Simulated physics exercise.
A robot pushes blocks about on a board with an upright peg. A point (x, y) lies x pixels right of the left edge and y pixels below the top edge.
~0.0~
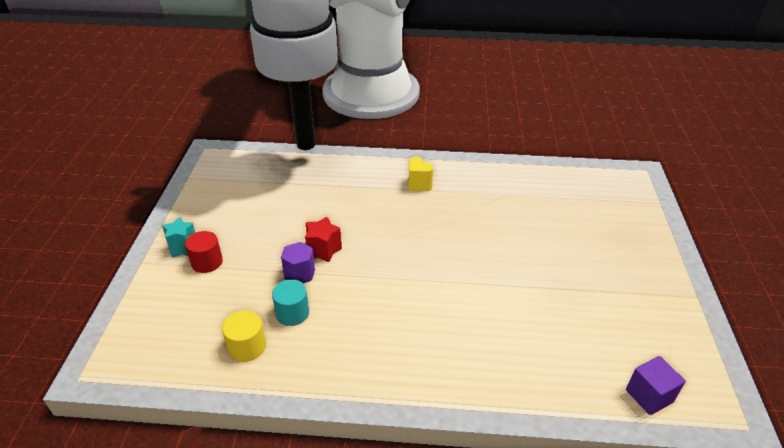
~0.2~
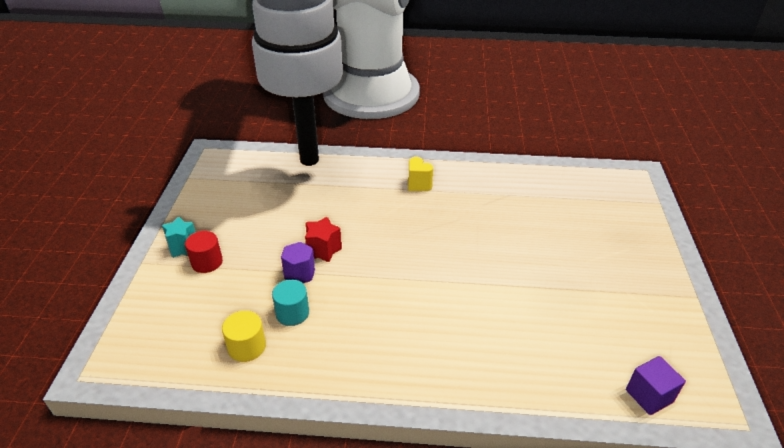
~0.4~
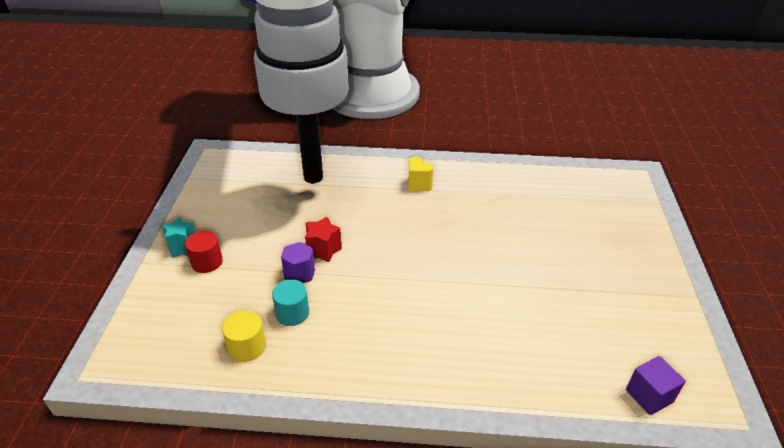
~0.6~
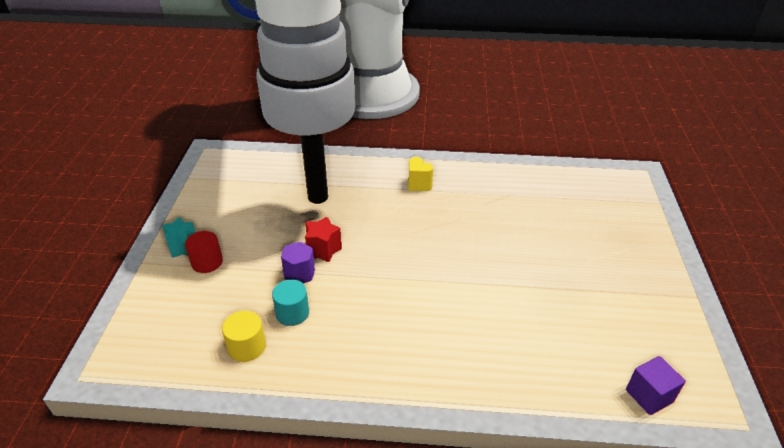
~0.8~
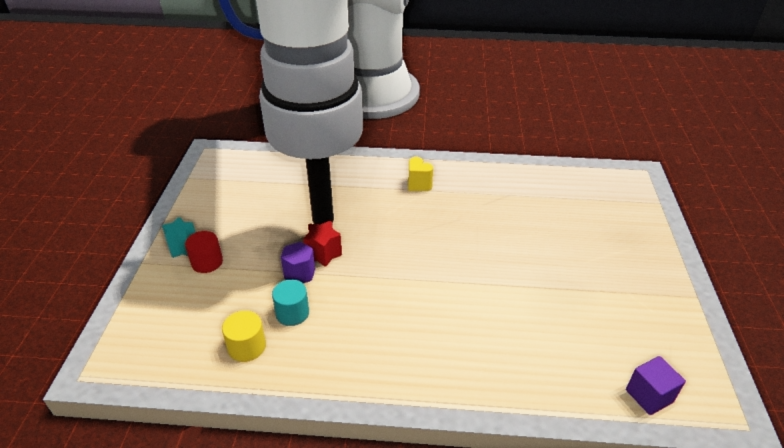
A robot arm's black peg moved steadily down the board from near its top edge to the red star, which shifted barely, if at all, while the scattered yellow, turquoise and purple blocks stayed still.
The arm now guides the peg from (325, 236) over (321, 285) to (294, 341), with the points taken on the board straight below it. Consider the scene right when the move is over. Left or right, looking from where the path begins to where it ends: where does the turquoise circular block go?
Right-hand side.
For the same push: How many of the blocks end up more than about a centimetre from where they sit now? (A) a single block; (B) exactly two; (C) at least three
Letter C.
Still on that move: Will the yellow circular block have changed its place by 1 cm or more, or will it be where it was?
It shifts.
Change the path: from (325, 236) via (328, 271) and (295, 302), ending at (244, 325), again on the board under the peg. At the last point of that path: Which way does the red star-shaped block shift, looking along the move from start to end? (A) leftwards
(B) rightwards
Option A.
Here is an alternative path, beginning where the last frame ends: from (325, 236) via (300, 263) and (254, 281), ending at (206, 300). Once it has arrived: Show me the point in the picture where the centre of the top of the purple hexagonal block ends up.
Put as a pixel place, it's (282, 273).
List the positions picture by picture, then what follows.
The first frame shows peg tip at (306, 146); block tops, yellow circular block at (242, 325); turquoise circular block at (289, 291); purple hexagonal block at (297, 252); red star-shaped block at (321, 228).
The second frame shows peg at (310, 161); blocks unchanged.
The third frame shows peg at (314, 178); blocks unchanged.
The fourth frame shows peg at (318, 198); blocks unchanged.
The fifth frame shows peg at (323, 220); yellow circular block at (242, 325); turquoise circular block at (289, 291); purple hexagonal block at (297, 252); red star-shaped block at (321, 232).
The first path, step by step. One third of the way, peg at (323, 252); turquoise circular block at (286, 297); purple hexagonal block at (281, 272), turned 30° clockwise; red star-shaped block at (315, 266), turned 30° clockwise.
Two thirds of the way, peg at (312, 288); yellow circular block at (234, 330); turquoise circular block at (272, 318); purple hexagonal block at (273, 277), turned 50° clockwise; red star-shaped block at (303, 302), turned 25° clockwise.
At the end, peg at (291, 326); yellow circular block at (213, 344); turquoise circular block at (244, 360); purple hexagonal block at (273, 277), turned 50° clockwise; red star-shaped block at (281, 343), turned 20° clockwise.
